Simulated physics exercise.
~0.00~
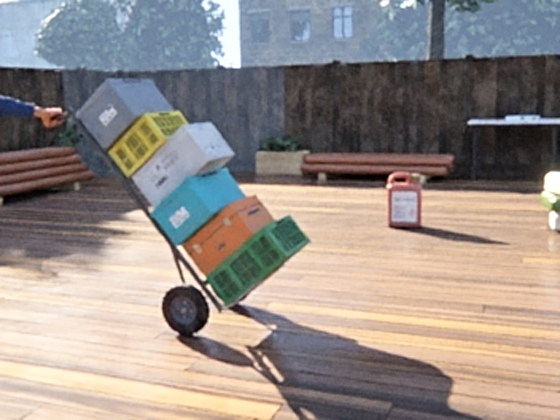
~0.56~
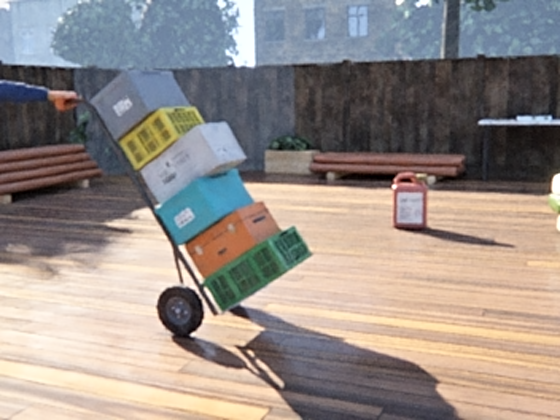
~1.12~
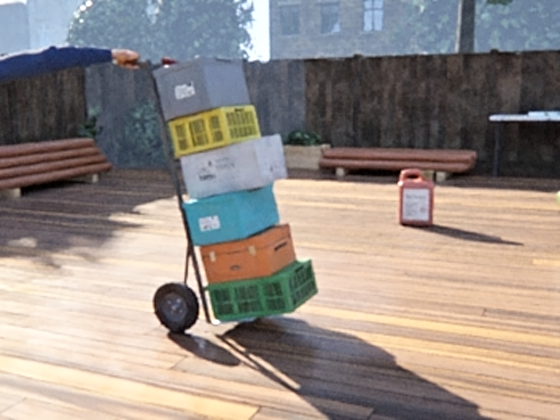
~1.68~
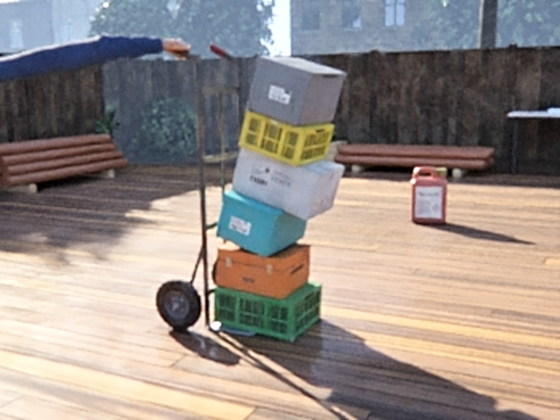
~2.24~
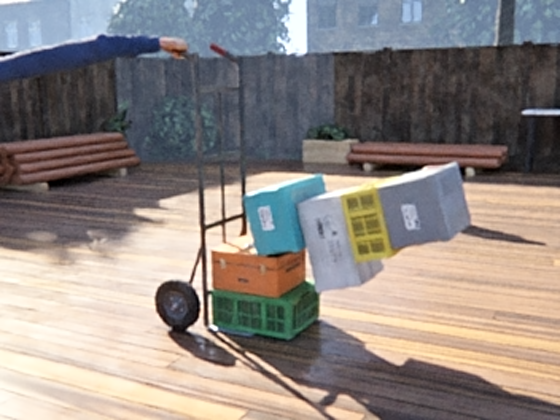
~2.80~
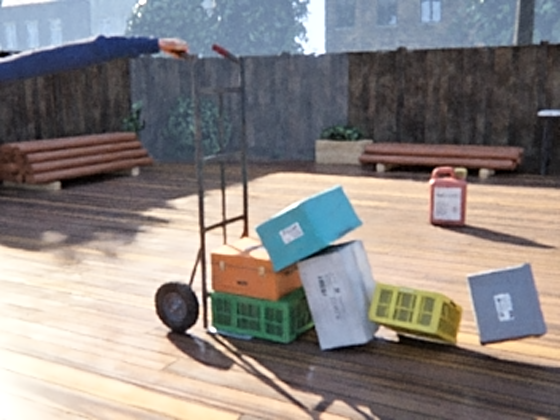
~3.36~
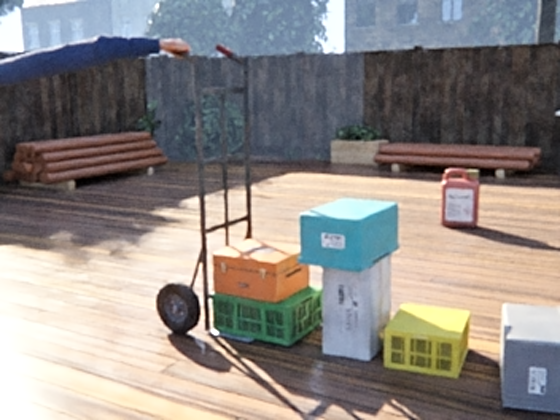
At first, an arm in a blue sleeve holds a sack truck tilted back to the left on a sunlit wooden deck, loaded with six stacked boxes and crates. The hand swings the truck upright, and the upper boxes lean out to the right. The grey tote, yellow crate and white parcel topple off together, and the turquoise tote tips after them. At the end, the grey tote lies tipped over at far right, the yellow crate sits upright, and the turquoise tote rests on the upended white parcel. The orange toolbox and green crate remain stacked by the upright truck.
